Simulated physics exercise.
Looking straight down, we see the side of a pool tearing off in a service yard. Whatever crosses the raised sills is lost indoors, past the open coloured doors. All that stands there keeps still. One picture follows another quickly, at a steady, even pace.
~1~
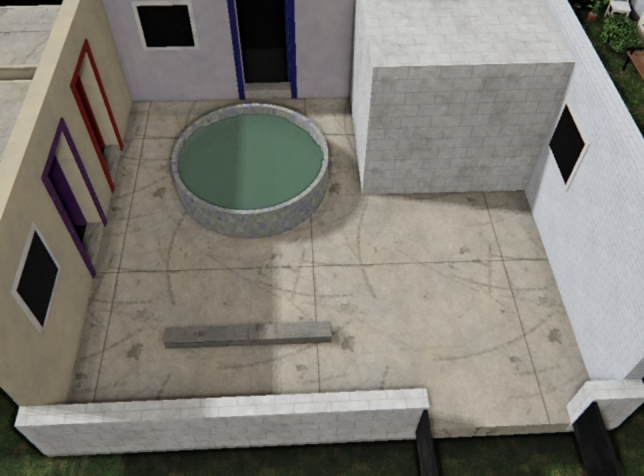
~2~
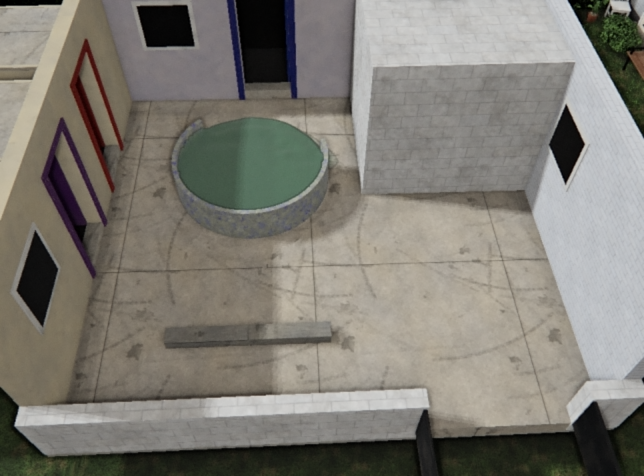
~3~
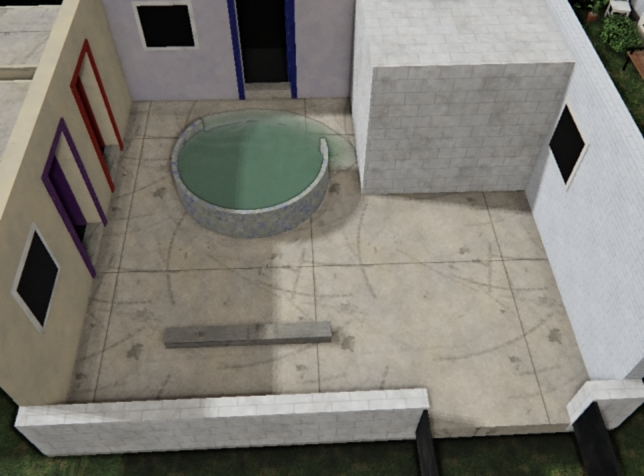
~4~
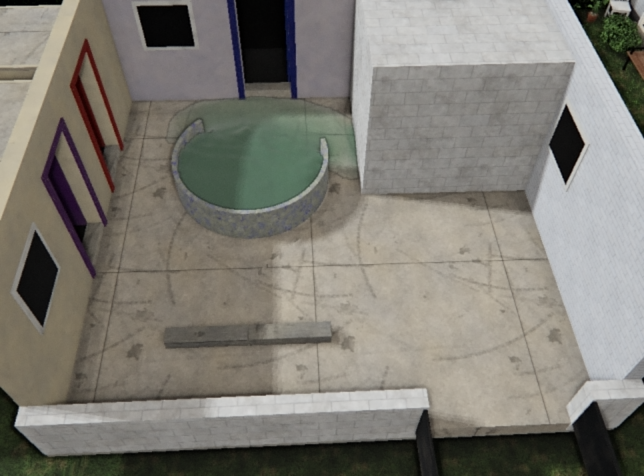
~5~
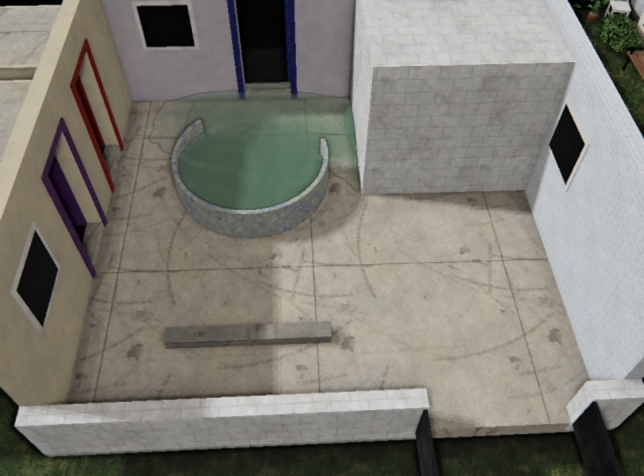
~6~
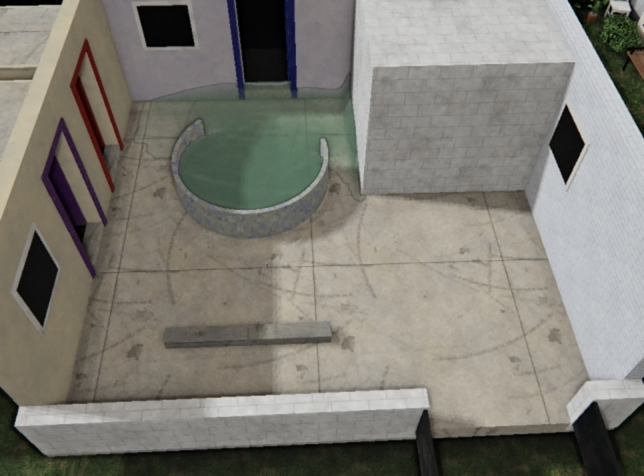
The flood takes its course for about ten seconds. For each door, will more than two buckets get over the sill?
The purple door: No, two or fewer; the blue door: Yes, more than two; the red door: No, two or fewer.
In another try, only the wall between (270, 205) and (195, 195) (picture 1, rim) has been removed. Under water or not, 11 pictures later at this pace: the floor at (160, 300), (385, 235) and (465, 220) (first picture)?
The first spot is swamped, the second spared, the third spared.
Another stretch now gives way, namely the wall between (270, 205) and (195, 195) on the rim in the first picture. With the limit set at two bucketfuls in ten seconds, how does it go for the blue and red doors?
Well, the blue one comes up short, and the red one comes up short too.
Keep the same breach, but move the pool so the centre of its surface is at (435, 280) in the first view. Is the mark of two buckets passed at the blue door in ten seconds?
Blue door: Below the limit.
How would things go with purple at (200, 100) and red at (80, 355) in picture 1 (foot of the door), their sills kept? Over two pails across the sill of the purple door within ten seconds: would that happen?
Put simply, the purple door gets past the mark.
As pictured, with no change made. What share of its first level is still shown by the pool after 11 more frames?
I make it 36 per cent.
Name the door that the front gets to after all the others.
It's the door marked purple.
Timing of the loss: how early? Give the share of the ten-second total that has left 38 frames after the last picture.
My figure is about 70 in a hundred.
A moment on, water covers 15 % of the floor; the purple door not reached, the blue door over two buckets in, the red door not reached.
Next, water covers 25 % of the floor; the purple door not reached, the blue door far over two buckets in, the red door wet at the sill, nothing in.
Then, water covers 50 % of the floor; the purple door wet at the sill, nothing in, the blue door far over two buckets in, the red door wet at the sill, nothing in.
Later, water covers 70 % of the floor; the purple door wet at the sill, nothing in, the blue door far over two buckets in, the red door wet at the sill, nothing in.
In the end, water covers 90 % of the floor; the purple door wet at the sill, nothing in, the blue door far over two buckets in, the red door wet at the sill, nothing in.
